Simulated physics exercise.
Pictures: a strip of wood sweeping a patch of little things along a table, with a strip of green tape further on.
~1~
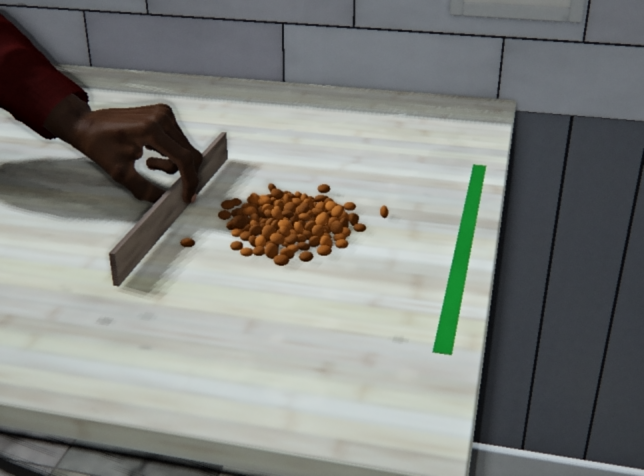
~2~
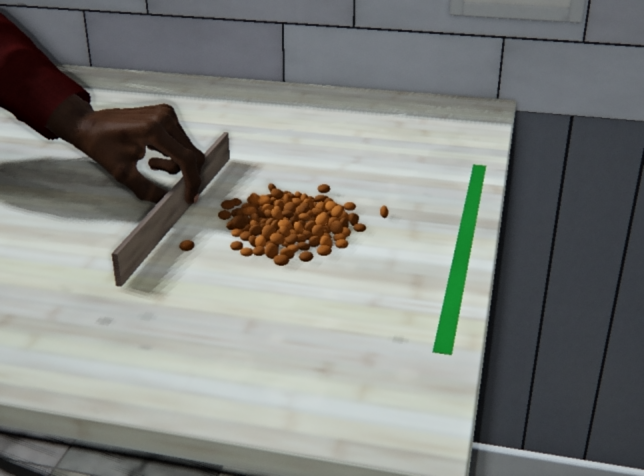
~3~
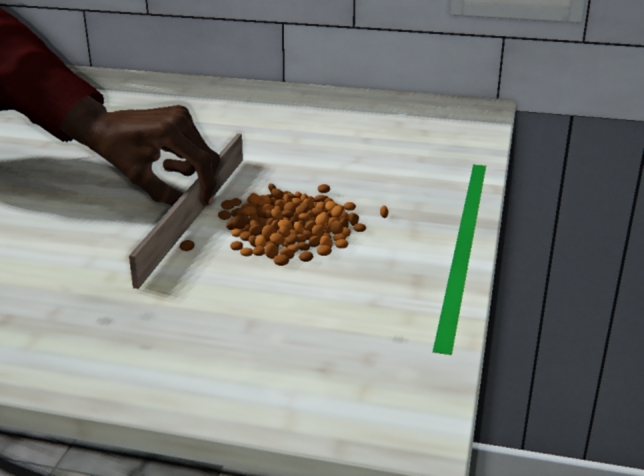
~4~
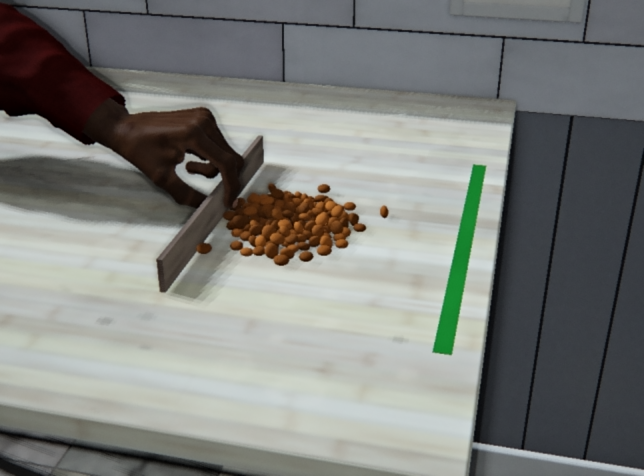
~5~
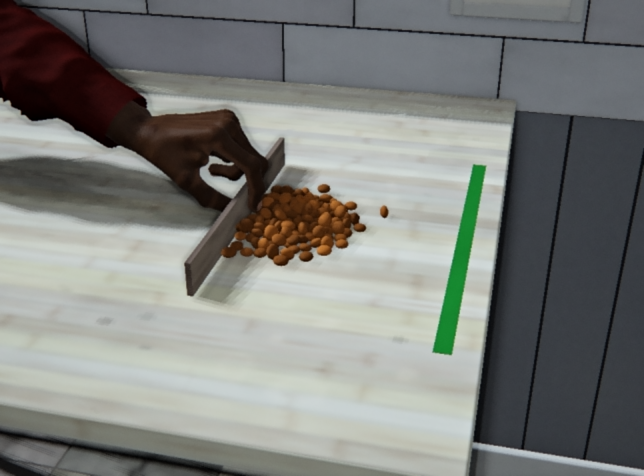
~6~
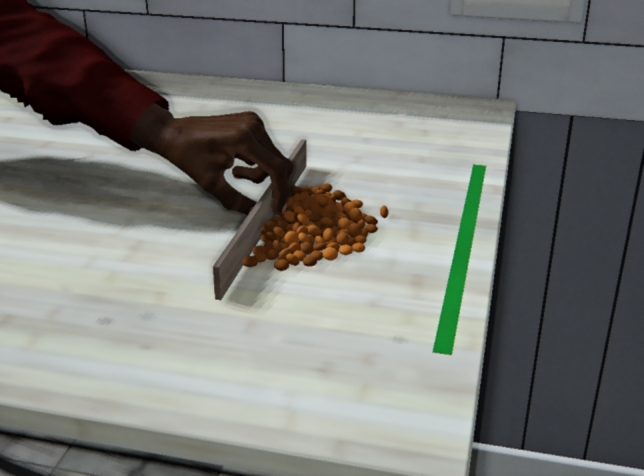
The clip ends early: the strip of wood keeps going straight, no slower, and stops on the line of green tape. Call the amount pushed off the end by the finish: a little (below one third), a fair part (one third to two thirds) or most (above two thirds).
Most goes off.
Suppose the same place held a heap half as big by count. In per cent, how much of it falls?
Roughly 80 per cent.
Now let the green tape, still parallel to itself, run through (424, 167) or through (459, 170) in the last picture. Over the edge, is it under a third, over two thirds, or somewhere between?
Try 1 - under a third; try 2 - one to two thirds.
Soon after the last picture, strip of wood still moving, near (373, 205); heap all on the table, its front near (467, 239).
A little later, strip of wood stopped at the green tape; heap about two thirds over the edge.
Later still, strip of wood stopped at the green tape; heap most over the edge.
At rest, strip of wood stopped at the green tape; heap most over the edge.
